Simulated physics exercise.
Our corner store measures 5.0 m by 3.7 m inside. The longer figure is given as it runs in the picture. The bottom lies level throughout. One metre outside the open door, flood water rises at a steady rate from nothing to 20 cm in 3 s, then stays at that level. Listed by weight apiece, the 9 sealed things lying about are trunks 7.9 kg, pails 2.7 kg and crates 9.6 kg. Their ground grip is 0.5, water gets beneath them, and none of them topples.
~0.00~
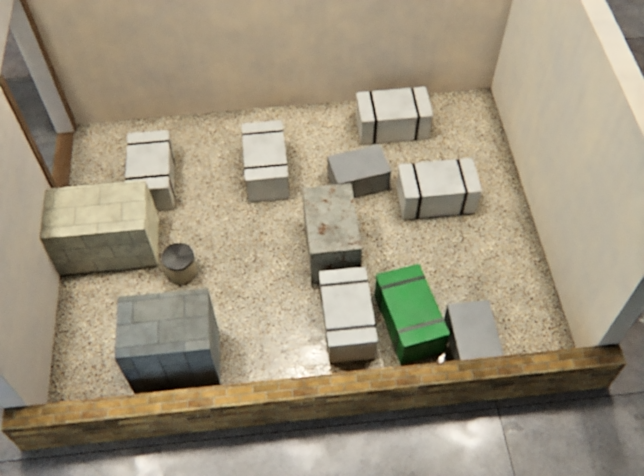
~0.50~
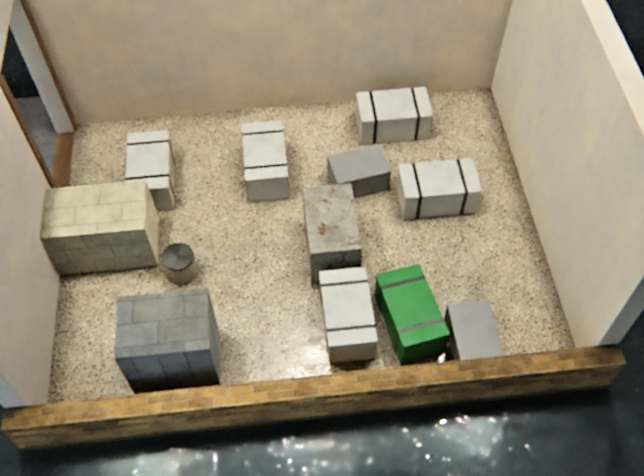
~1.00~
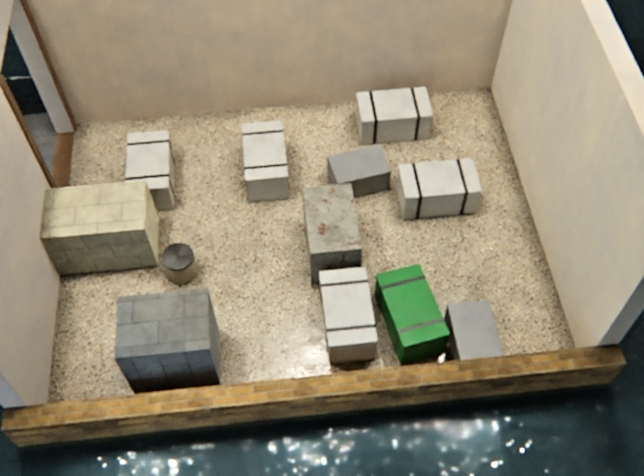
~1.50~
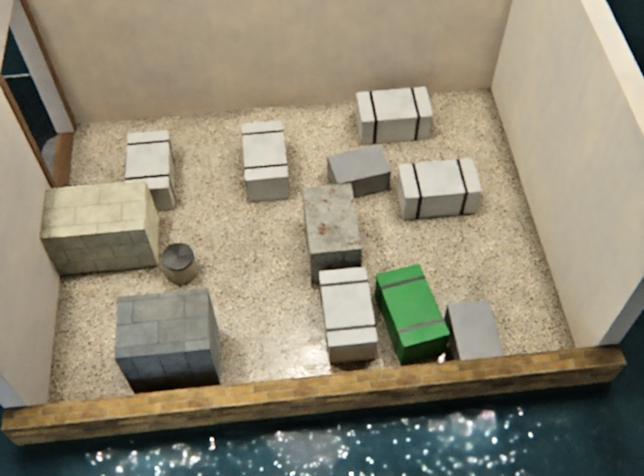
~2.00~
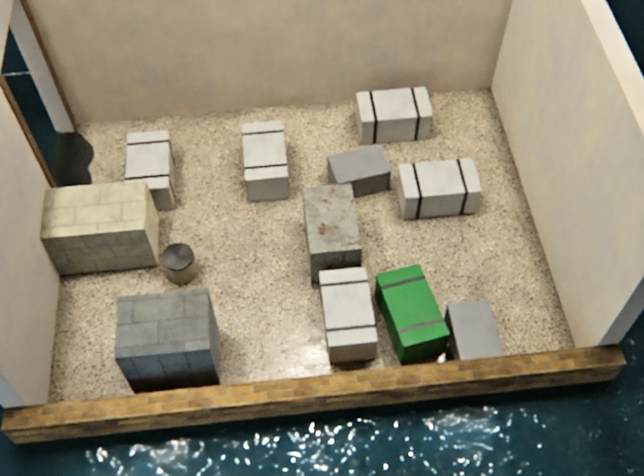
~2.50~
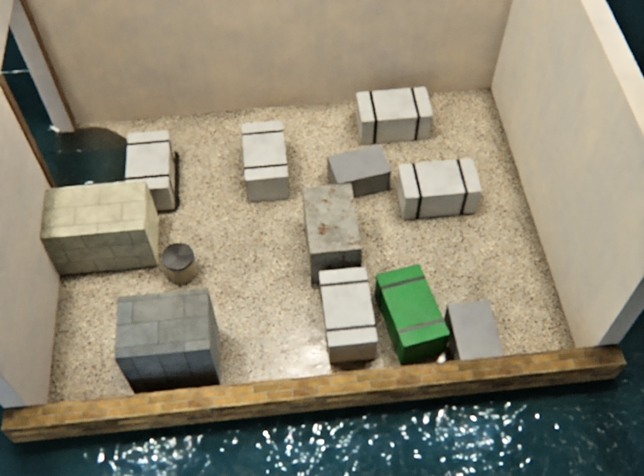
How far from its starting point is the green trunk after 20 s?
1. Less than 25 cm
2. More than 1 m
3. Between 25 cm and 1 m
Option 3: Between 25 cm and 1 m.
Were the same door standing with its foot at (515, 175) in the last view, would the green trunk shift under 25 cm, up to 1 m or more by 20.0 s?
Outcome: The green trunk moves far off.
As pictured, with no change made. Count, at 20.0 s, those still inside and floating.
By my count, 9.
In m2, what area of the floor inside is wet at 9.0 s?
About 16 m2.
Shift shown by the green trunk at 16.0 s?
Around 80 centimetres.
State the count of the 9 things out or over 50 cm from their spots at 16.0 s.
By my tally, 9.
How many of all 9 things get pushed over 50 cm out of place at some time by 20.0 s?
I make it 9.
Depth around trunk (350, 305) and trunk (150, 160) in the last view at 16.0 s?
About 10 and 11 cm.
After 4.0 s the green trunk is near (412, 304), 0.0 m from its start, aground; 1 afloat.
After 9.0 s the green trunk is near (398, 302), 0.1 m from its start, aground; 7 afloat.
After 16.0 s the green trunk is near (337, 295), 0.7 m from its start, afloat; 9 afloat.
After 20.0 s the green trunk is near (337, 293), 0.7 m from its start, afloat; 9 afloat.
